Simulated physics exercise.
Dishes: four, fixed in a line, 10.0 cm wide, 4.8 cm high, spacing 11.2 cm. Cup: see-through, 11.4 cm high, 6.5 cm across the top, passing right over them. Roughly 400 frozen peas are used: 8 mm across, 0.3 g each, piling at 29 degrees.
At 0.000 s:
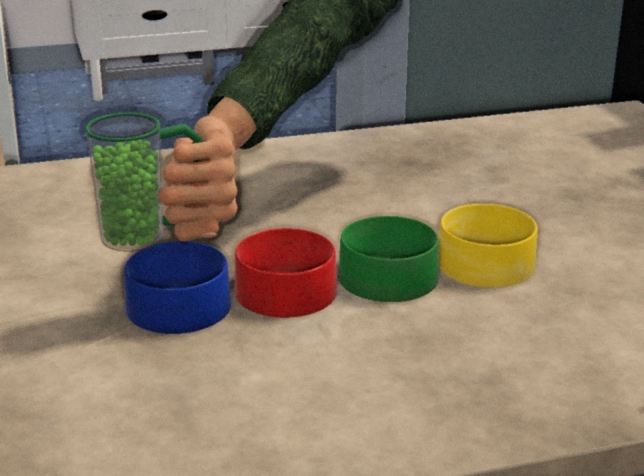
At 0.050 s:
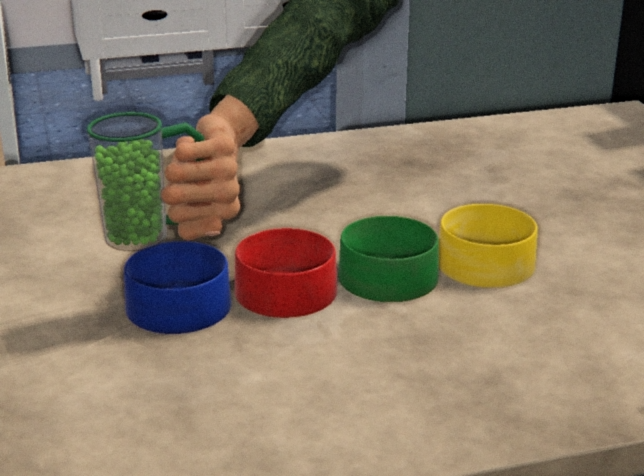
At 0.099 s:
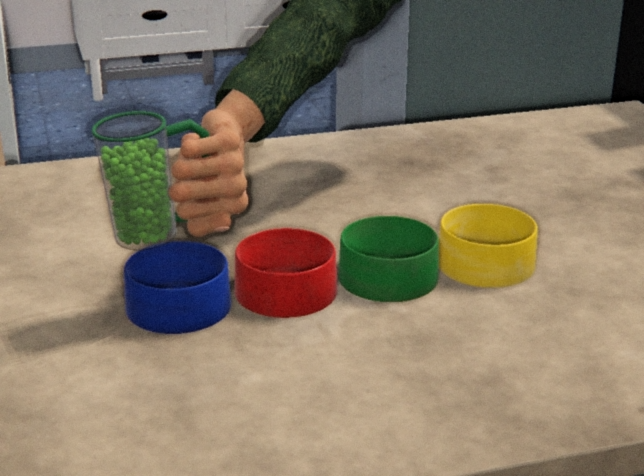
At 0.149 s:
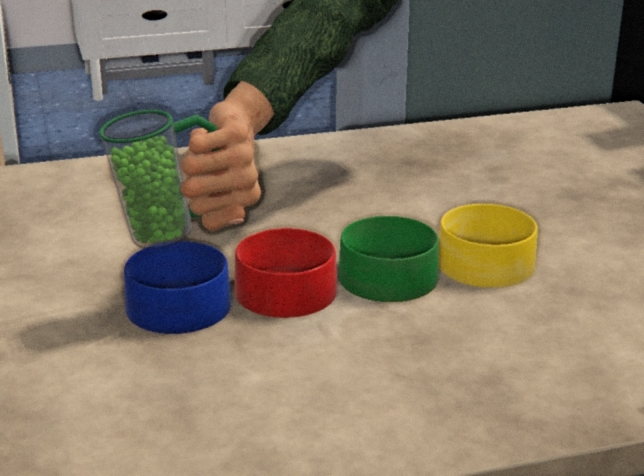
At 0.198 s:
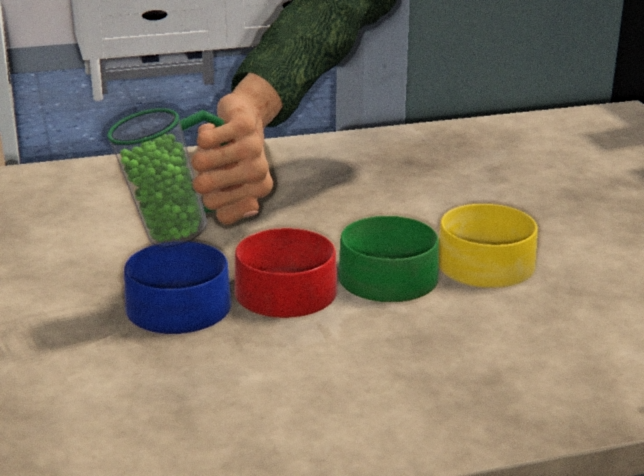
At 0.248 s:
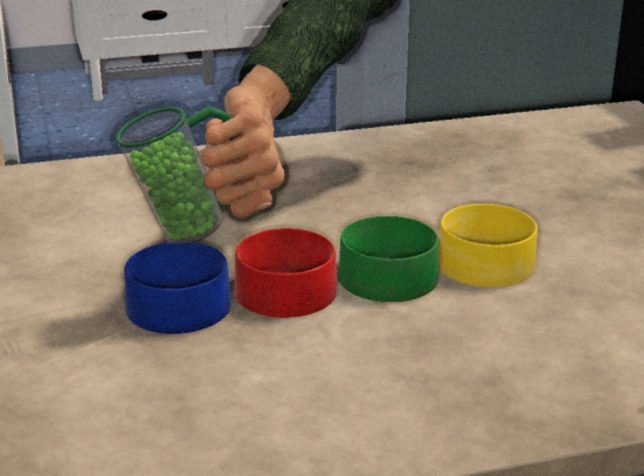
A hand held a clear cup of green peas behind a row of blue, red, green and yellow dishes, then moved it slightly to the right while gradually tilting it.
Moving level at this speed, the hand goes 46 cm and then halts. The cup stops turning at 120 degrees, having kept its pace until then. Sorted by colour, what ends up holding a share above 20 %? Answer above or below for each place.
Red: Below, blue: Below, green: Above, yellow: Below, counter: Below.
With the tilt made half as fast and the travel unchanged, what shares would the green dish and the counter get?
Result: Green dish 0, counter 0.
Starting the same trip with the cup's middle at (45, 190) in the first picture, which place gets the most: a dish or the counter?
Result - top receiver is red.
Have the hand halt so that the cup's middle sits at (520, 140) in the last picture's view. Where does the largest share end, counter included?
Result: Biggest portion at green.
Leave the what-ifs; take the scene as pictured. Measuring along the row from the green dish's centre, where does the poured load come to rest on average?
It ends up around 2 cm from that dish's centre, over to the left.
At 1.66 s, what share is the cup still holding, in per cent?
About 5 per cent.
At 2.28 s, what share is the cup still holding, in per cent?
Estimate: Around 0 % of the load.
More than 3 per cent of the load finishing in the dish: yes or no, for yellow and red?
As for yellow, not so, and as for red, correct.
Then, at 1.09 s, tilt 98 degrees; cup holds 95 %.
Then, at 1.66 s, tilt 120 degrees; cup holds 5 %, red 10 %, green 75 %.
After 2.28 s, tilt 120 degrees; cup holds 0 %, red 10 %, green 75 %.
In the end, at 2.6 s, red 10 %, blue 0 %, green 75 %, yellow 0 %, counter 10 %.
